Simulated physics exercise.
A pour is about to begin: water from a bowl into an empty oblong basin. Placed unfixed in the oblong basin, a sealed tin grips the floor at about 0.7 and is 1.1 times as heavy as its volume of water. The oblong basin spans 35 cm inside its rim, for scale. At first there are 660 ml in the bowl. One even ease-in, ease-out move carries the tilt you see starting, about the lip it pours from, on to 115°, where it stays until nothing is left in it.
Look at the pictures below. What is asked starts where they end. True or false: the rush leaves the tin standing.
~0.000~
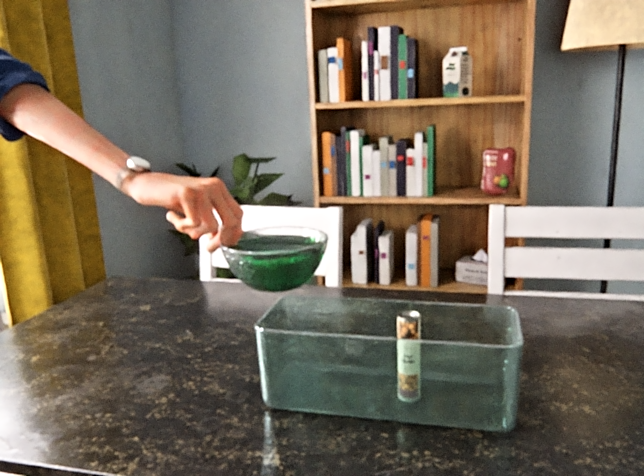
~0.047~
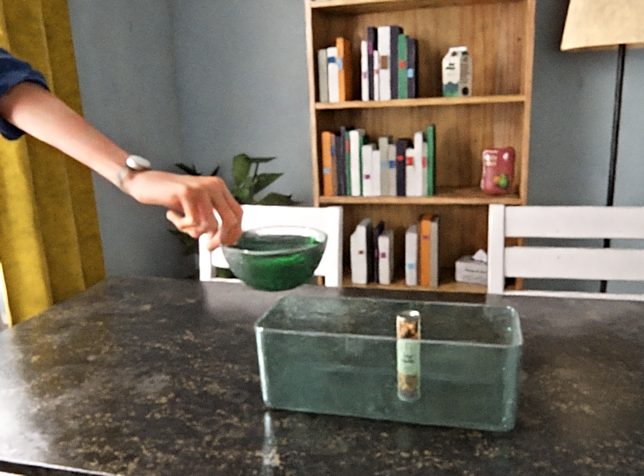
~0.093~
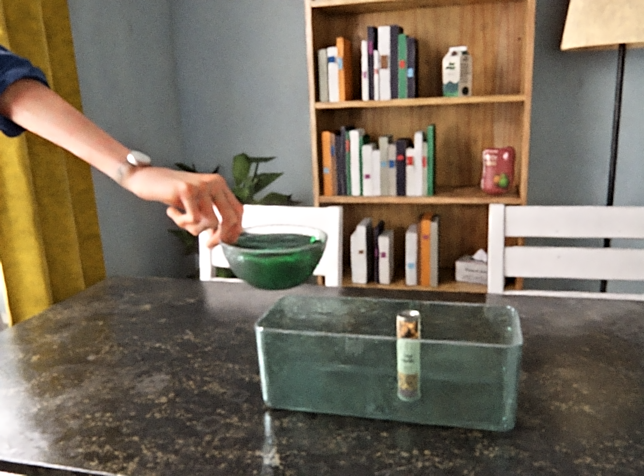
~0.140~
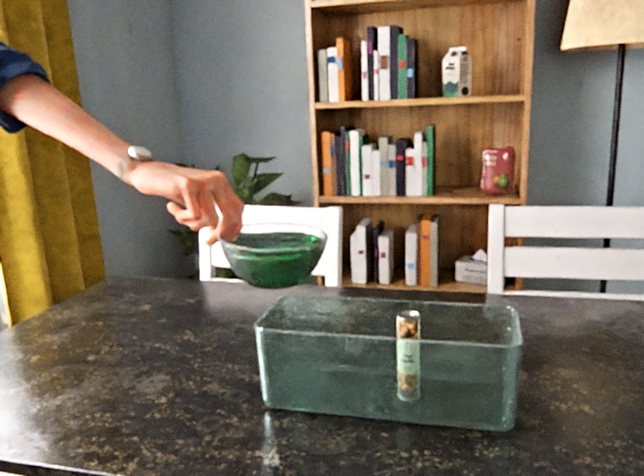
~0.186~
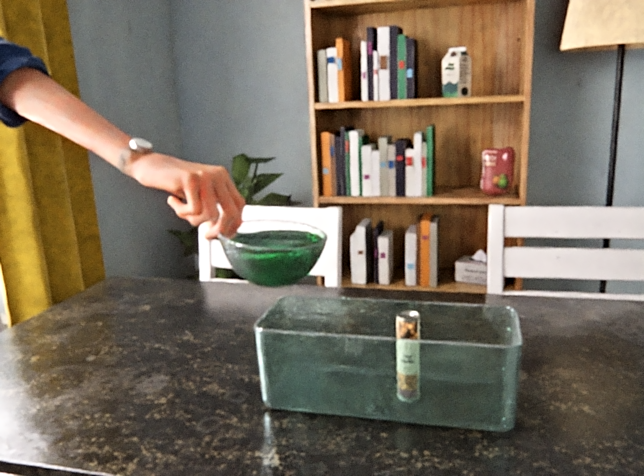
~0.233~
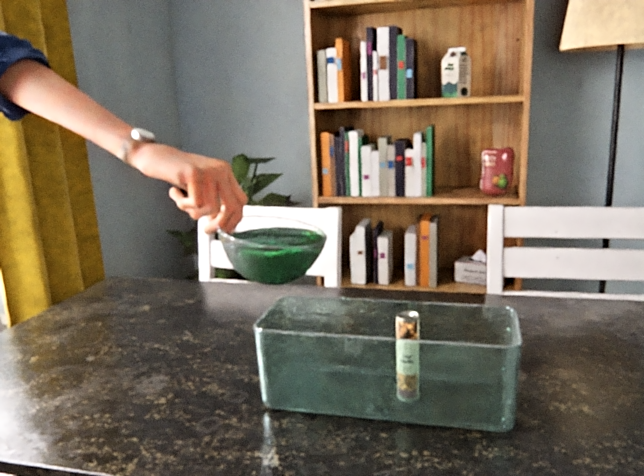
False.
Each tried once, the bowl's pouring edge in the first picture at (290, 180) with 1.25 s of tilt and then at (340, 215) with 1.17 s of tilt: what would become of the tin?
Trial 1 - tin stays standing; trial 2 - tin stays standing.
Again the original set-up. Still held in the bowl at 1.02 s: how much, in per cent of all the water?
About 0 % is still there.
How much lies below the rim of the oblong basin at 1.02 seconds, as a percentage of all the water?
Some 94 per cent.
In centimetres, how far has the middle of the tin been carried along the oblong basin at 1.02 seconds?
I'd put it at around 3 centimetres.
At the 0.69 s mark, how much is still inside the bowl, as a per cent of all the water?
I'd estimate some 40 % remains.
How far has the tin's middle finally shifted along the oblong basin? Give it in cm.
The middle of the tin ends some 8.0 cm along the basin.
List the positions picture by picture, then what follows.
In the first picture, it leans 0°; its right rim is at (326, 242); the water meets the walls at (230, 244) and (324, 246); the oblong basin's rim runs from (269, 312) to (519, 327); the tin's top is at (409, 319).
In the second picture, it leans 0°; its right rim is at (326, 241); the water meets the walls at (230, 244) and (324, 246).
In the third picture, it leans 2°; its right rim is at (326, 241); the water meets the walls at (230, 242) and (324, 245).
In the fourth picture, it leans 4°; its right rim is at (326, 241); the water meets the walls at (230, 241) and (324, 243).
In the fifth picture, it leans 6°; its right rim is at (325, 242); the water meets the walls at (230, 238) and (324, 242).
In the sixth picture, it leans 10°; its right rim is at (325, 242); the water meets the walls at (230, 236) and (324, 240).
Then, 0.69 s in, the tilt is 67° and 40 per cent is still to pour; the tin stands where it began.
Then, 1.02 s in, the tilt is 106° and 0 per cent is still to pour; the tin leans 25°.
Then, 1.37 s in, the tilt is 115° and 0 per cent is still to pour; the tin lies on its side.
Then, 1.75 s in, the tilt is 115° and 0 per cent is still to pour; the tin lies on its side.
Finally, the tin lies on its side.
